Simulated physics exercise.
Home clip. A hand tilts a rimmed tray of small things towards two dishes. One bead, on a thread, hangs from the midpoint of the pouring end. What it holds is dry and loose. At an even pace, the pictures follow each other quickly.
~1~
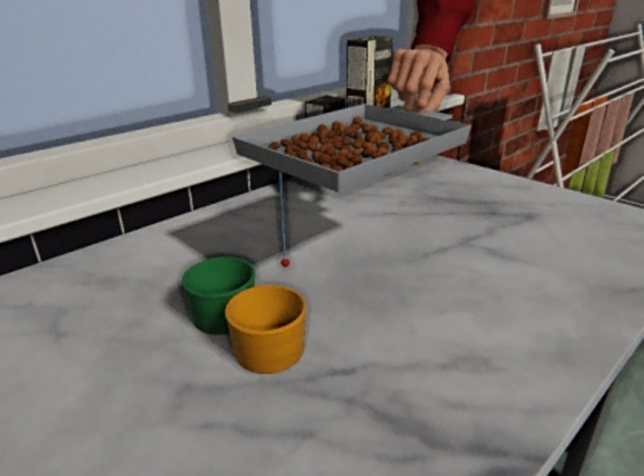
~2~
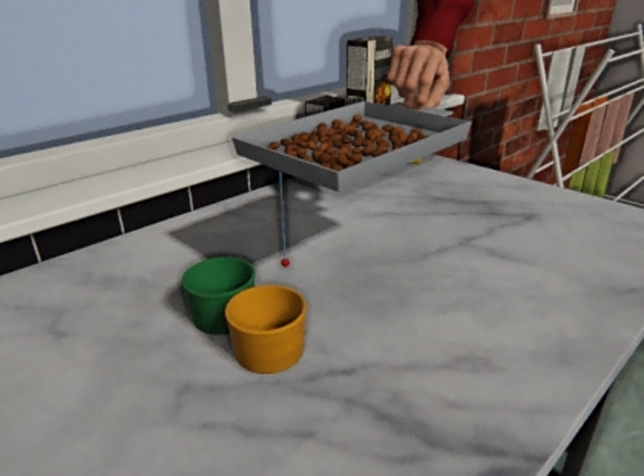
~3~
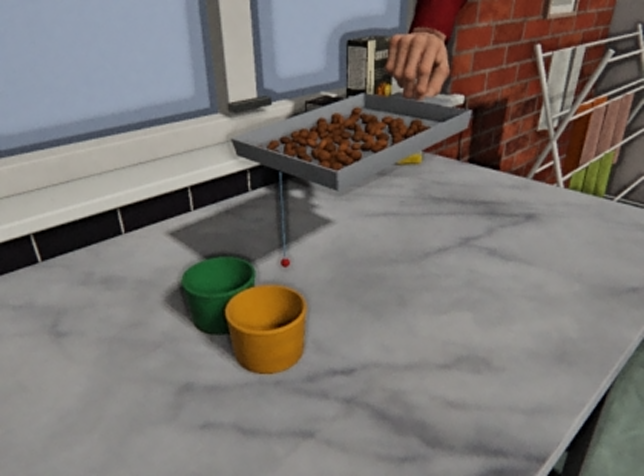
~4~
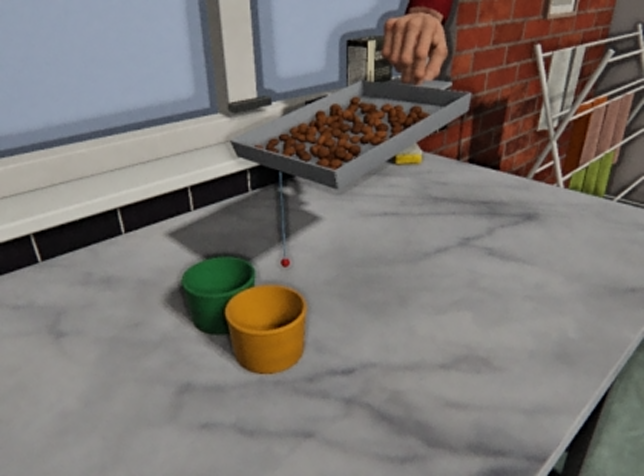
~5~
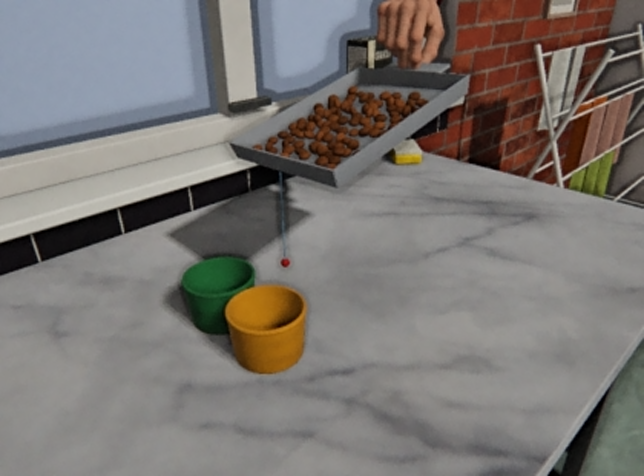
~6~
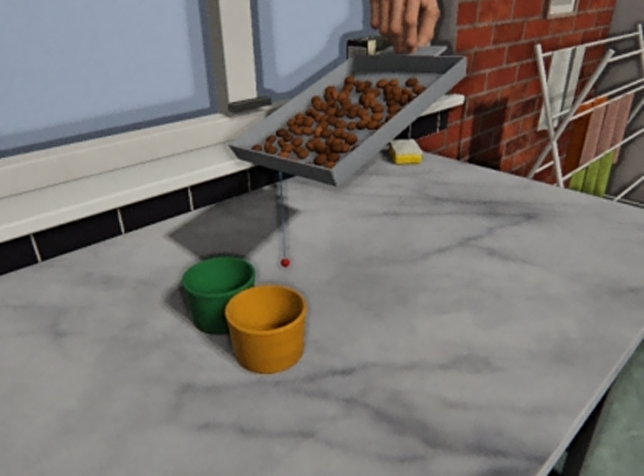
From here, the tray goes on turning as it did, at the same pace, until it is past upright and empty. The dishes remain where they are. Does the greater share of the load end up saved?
By the end, the dishes are holding most of the load, I'd say.
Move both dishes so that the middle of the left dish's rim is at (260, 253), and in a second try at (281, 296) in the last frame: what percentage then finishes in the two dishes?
Trial 1 about 10 %, trial 2 about 10 %.
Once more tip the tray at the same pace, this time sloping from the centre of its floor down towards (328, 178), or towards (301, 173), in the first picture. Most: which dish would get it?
The first try favours the right of the two, the second the right of the two.
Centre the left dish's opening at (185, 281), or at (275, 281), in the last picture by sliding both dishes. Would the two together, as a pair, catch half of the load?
Try 1: Not up to half; try 2: Not up to half.
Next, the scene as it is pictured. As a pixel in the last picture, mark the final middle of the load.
Last view, centre at rest - approx. (225, 311).
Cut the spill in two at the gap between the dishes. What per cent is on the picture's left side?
Close to 70 per cent of the spill, I think.
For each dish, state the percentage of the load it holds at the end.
Left 60 per cent, right 20 per cent.
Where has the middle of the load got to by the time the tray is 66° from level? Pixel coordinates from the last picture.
Close to (283, 118).
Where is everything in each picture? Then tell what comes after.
The first frame shows corners of the pouring end at (236, 137) and (339, 171), level; middle of the load at (357, 145), bits of dog kibble; left dish at (191, 306); right dish at (236, 342); bead on its thread at (285, 263).
The second frame shows corners of the pouring end at (235, 137) and (338, 171), level; middle of the load at (357, 143).
The third frame shows corners of the pouring end at (235, 138) and (337, 170), tipped barely, lowest at the left corner; middle of the load at (357, 138).
The fourth frame shows corners of the pouring end at (233, 140) and (335, 169), tipped a little, lowest at the left corner; middle of the load at (356, 130).
The fifth frame shows corners of the pouring end at (232, 142) and (333, 169), tipped clearly, lowest at the left corner; middle of the load at (354, 122).
The sixth frame shows corners of the pouring end at (231, 144) and (331, 168), tipped clearly, lowest at the left corner; middle of the load at (352, 115); left dish at (191, 306); right dish at (236, 342).
Soon after the last picture, tray tipped steeply; all on the tray.
A little later, tray tipped past a quarter turn; about a quarter on the tray; a small part in the right dish; about a third in the left dish; a small part outside both; about a quarter in the air.
Later still, tray tipped past a quarter turn; about a quarter in the right dish; about two thirds in the left dish; about a quarter outside both.
At rest, tray tipped past a quarter turn; about a quarter in the right dish; about two thirds in the left dish; about a quarter outside both.
